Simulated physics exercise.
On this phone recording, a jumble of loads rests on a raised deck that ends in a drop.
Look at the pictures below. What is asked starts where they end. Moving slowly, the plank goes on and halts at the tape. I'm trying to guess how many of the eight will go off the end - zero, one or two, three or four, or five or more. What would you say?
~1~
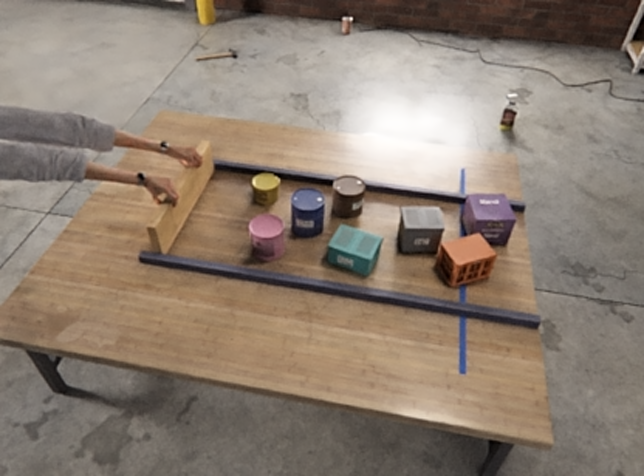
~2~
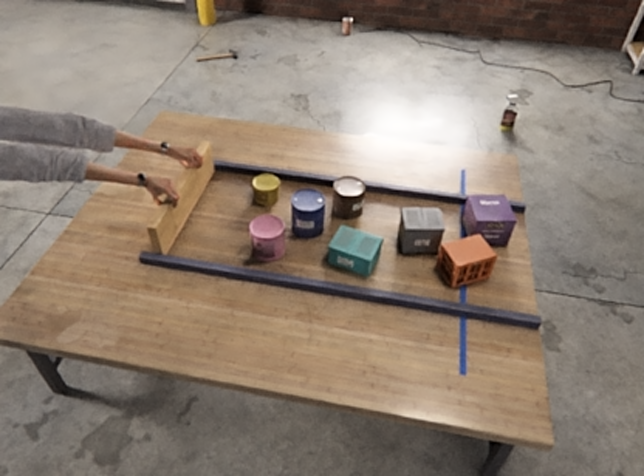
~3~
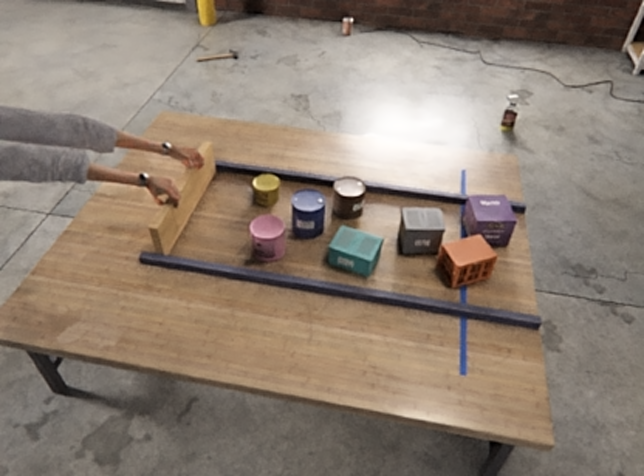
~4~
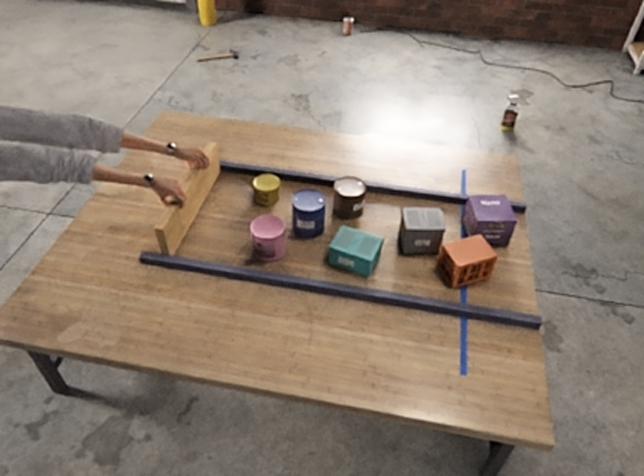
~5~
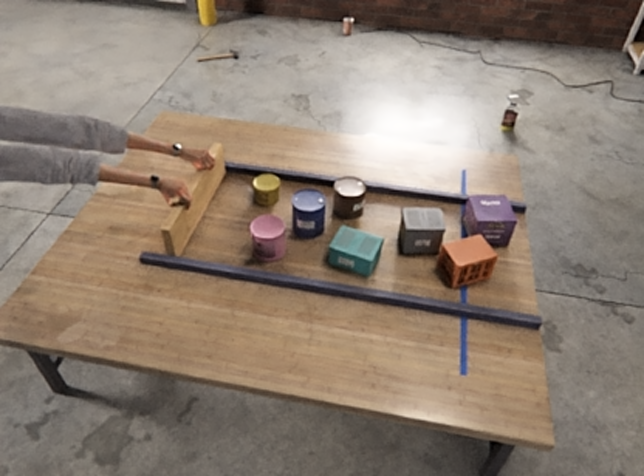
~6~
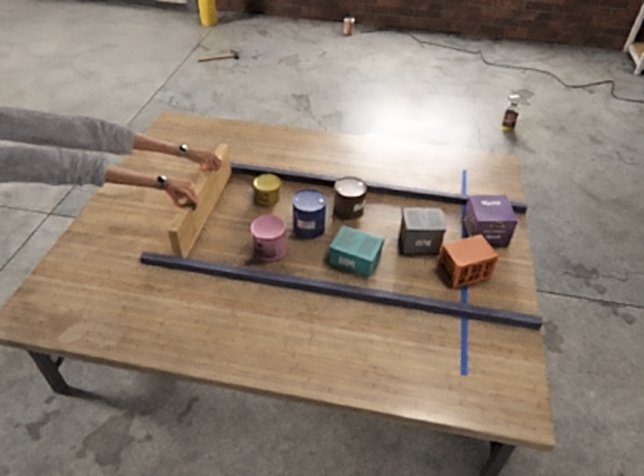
I would say one or two.
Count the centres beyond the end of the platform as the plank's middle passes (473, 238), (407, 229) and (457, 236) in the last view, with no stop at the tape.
The numbers are 2, 0 and 2.
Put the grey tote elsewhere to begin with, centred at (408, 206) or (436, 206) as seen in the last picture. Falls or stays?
Observed in order: Try one, it does not remain; try two, it does not remain.
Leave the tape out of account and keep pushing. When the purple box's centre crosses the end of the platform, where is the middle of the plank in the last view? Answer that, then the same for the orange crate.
The purple box gives roughly (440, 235), the orange crate roughly (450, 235).
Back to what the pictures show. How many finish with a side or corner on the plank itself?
3 end up touching it.
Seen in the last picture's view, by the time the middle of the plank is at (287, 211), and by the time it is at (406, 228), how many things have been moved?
Tally: First 2; then 8.
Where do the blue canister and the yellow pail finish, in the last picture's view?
Roughly at (486, 240) and at (480, 216), in that order.
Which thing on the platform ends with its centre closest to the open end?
Grey tote.
A little later, none off yet; purple box at rest near (489, 220); orange crate at rest near (467, 261); grey tote at rest near (422, 231).
Next, none off yet; purple box at rest near (489, 220); orange crate shifted a little near (473, 261); grey tote shifted about its own width near (445, 226).
When it is over, the number that fall off is one or two; down, orange crate and purple box.
